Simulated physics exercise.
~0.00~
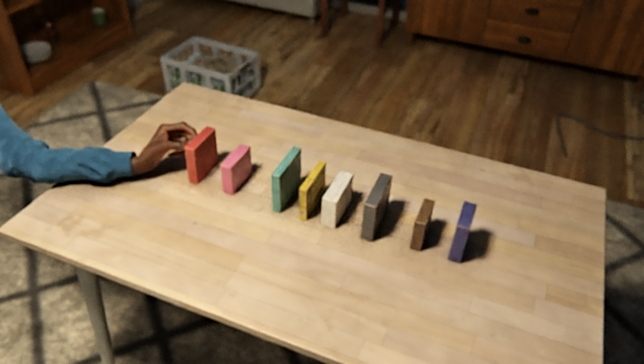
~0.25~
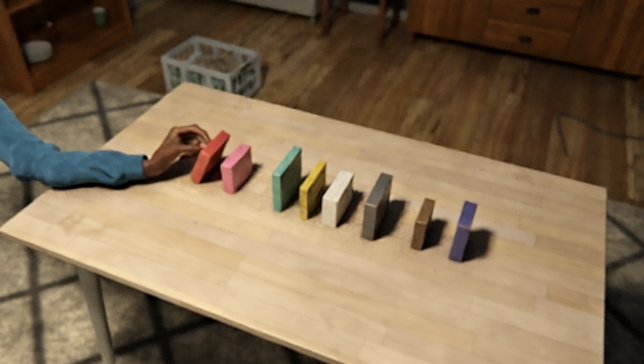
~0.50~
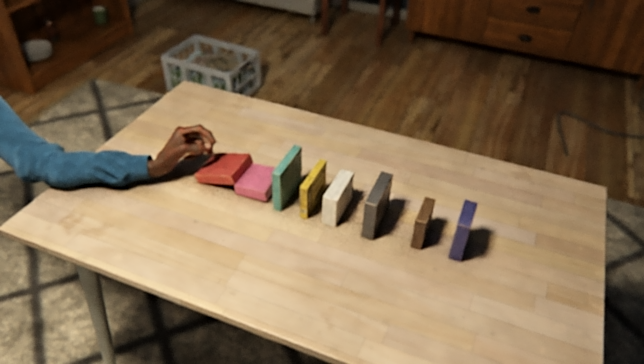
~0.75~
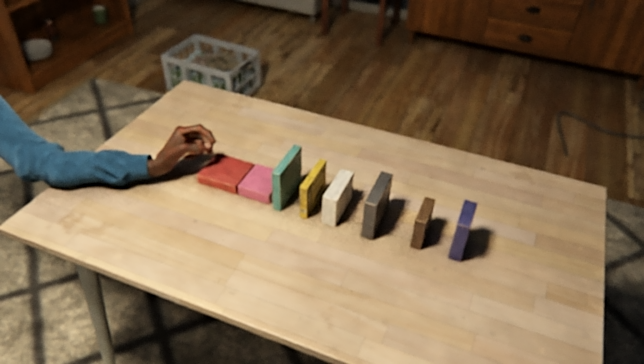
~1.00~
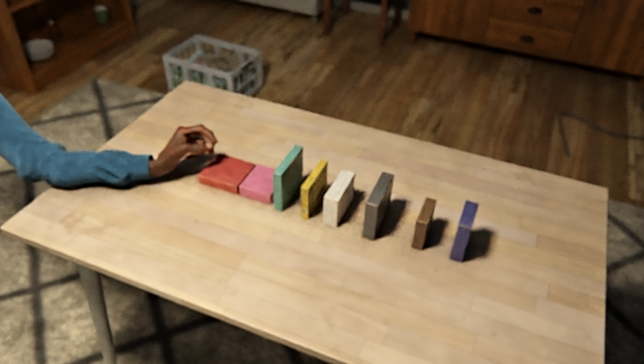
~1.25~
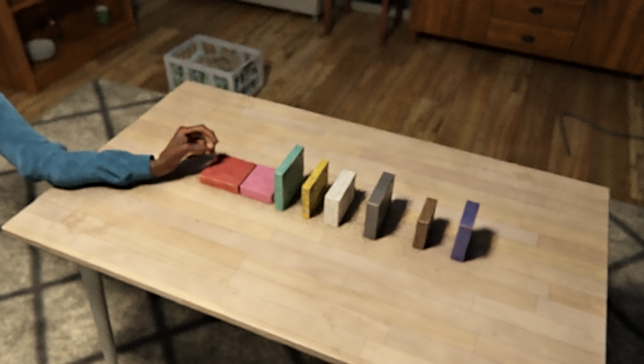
A hand in a blue sleeve tipped the red block rightward on a wooden table, and it knocked over the pink one beside it. Both ended up lying flat, while the turquoise, yellow, white, grey, brown and purple blocks stayed standing.
